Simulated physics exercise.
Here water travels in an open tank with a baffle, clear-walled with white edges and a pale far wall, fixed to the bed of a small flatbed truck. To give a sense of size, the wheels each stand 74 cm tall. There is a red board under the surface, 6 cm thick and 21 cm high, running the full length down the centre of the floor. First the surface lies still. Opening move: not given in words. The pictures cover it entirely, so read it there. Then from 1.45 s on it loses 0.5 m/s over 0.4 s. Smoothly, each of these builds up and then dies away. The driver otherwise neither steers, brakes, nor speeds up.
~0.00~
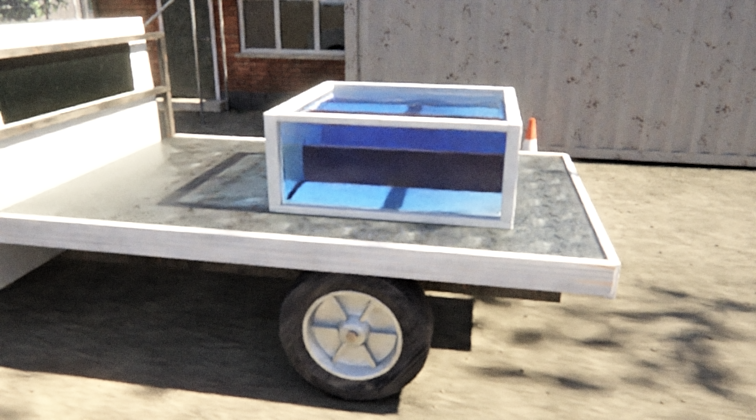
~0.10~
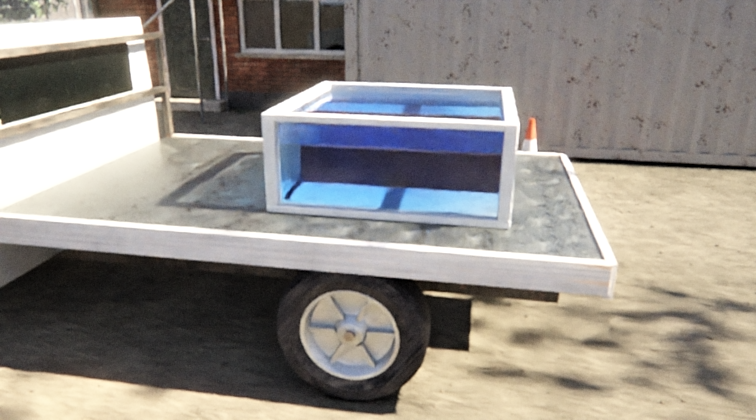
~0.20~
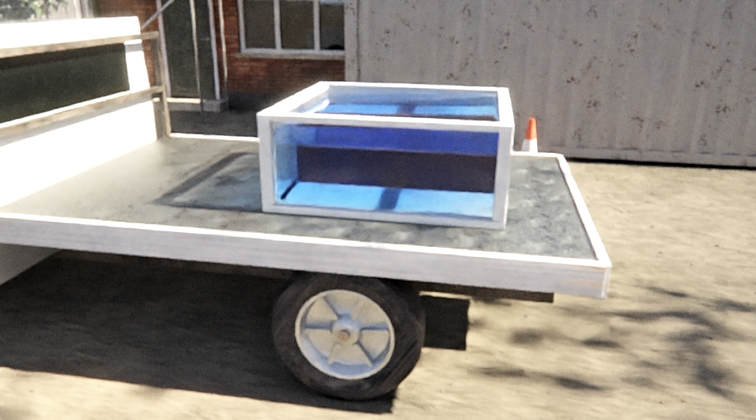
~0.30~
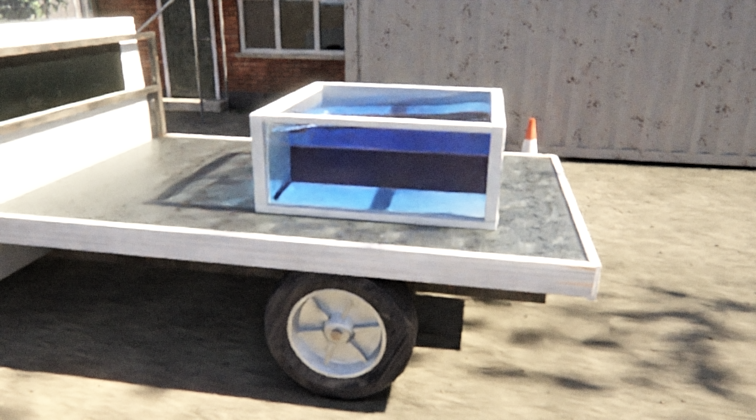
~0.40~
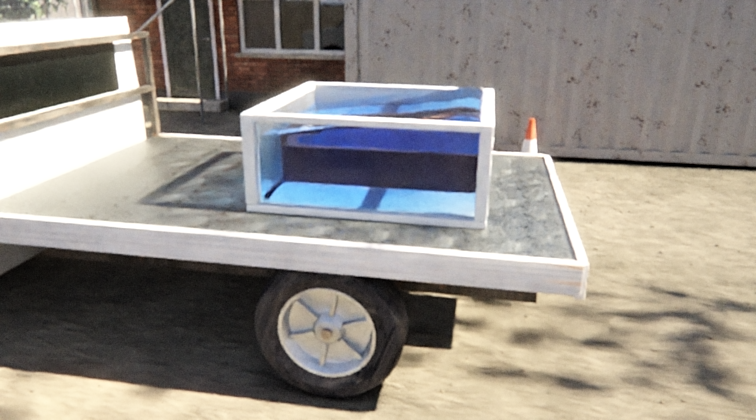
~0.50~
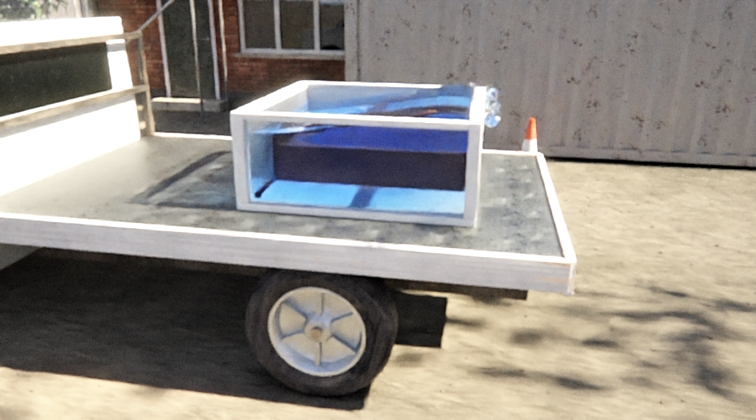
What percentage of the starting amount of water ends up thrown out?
About 2 per cent.
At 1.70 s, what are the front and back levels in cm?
Height at the front is 40 cm; height at the back is 42 cm.
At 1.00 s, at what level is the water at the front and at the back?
About 48 cm in front and 40 cm behind.
After 1.00 s the surface is 47 cm up at the front and 39 cm at the back; 1 per cent is out, over the back.
After 1.70 s the surface is 41 cm up at the front and 42 cm at the back; 1 per cent is out, over the back.
After 2.40 s the surface is 41 cm up at the front and 40 cm at the back; 1 per cent is out, over the back and the front.
After 4.84 s 2 per cent is out, over the back and the front, 8 of 449 litres.
